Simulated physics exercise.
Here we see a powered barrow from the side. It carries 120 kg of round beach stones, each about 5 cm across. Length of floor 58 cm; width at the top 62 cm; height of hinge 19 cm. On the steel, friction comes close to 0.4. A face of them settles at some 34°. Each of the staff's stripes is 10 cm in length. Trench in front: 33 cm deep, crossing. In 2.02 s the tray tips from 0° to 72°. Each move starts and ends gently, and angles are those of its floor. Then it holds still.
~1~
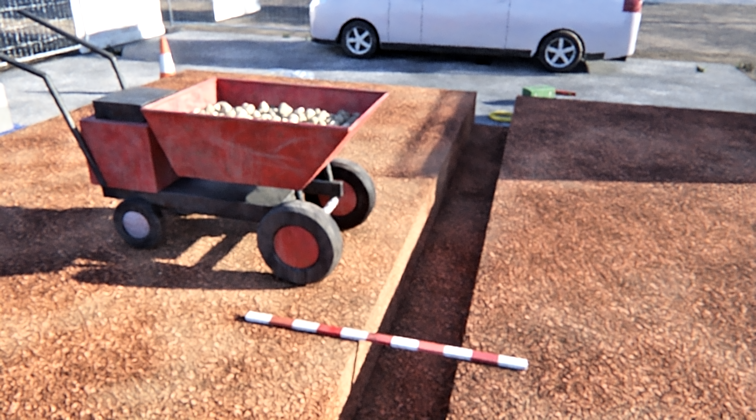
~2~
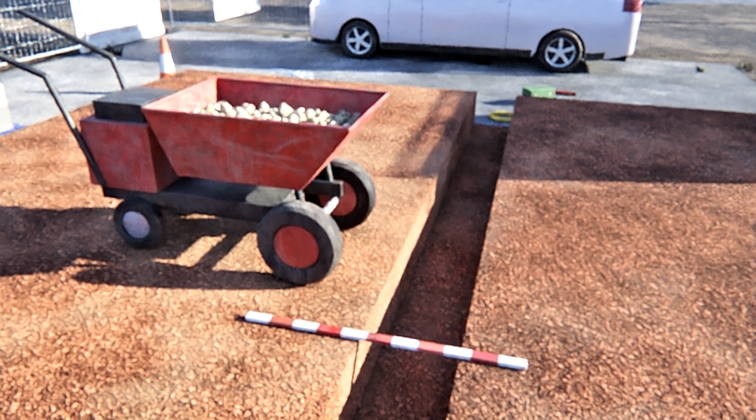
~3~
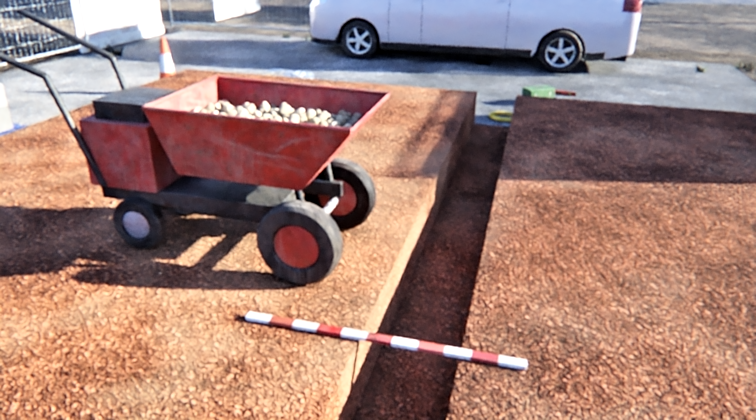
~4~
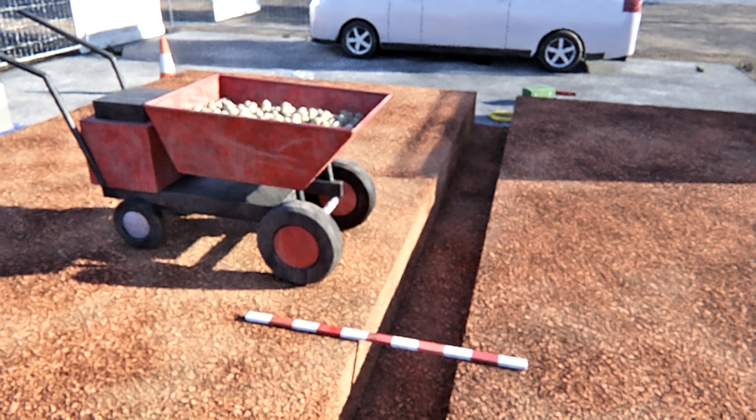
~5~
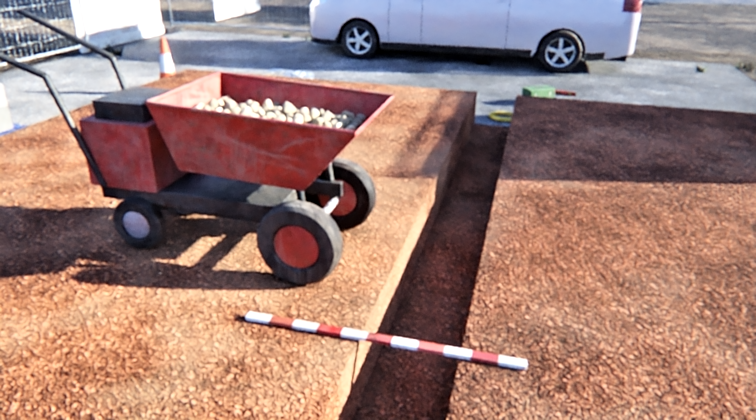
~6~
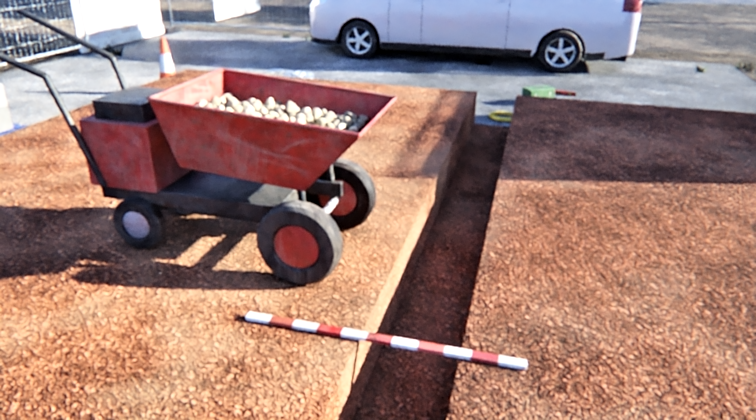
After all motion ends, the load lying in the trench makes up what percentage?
It makes up about 56 per cent.
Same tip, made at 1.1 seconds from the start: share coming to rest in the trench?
About 45 percent, I'd say.
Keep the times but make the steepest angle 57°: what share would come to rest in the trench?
It would come to about 50 percent.
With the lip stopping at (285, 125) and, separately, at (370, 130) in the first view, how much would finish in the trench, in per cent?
Near 100 and near 35 percent.
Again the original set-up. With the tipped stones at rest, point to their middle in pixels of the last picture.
Roughly at (468, 312).
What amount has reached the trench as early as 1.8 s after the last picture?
By that point it's something like 30 in a hundred.
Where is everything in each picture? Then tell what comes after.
In the first picture, the tray is at 0°, its lip at (349, 130); the top of the load is at (263, 112).
In the second picture, lip at (350, 130), floor tilted 0°, highest stones at (263, 112).
In the third picture, the tray is at 1°, its lip at (351, 131); the top of the load is at (253, 111).
In the fourth picture, lip at (353, 132), floor tilted 2°, highest stones at (254, 110).
In the fifth picture, the tray is at 3°, its lip at (356, 134); the top of the load is at (246, 108).
In the sixth picture, lip at (359, 136), floor tilted 4°, highest stones at (243, 105).
Then, 1.2 s after the last picture the floor is at 61°, 98 % in the tray, 2 % in the trench; the foremost stones are at (462, 240).
Then, 1.8 s after the last picture the floor is at 72°, 29 % in the tray, 31 % in the trench, 40 % past the trench; the foremost stones are at (617, 291).
Then, 2.2 s after the last picture the floor is at 72°, 9 % in the tray, 46 % in the trench, 45 % past the trench; the foremost stones are at (663, 296).
Then, 4.1 s after the last picture the floor is at 72°, 0 % in the tray, 56 % in the trench, 44 % past the trench; the foremost stones are at (672, 304).
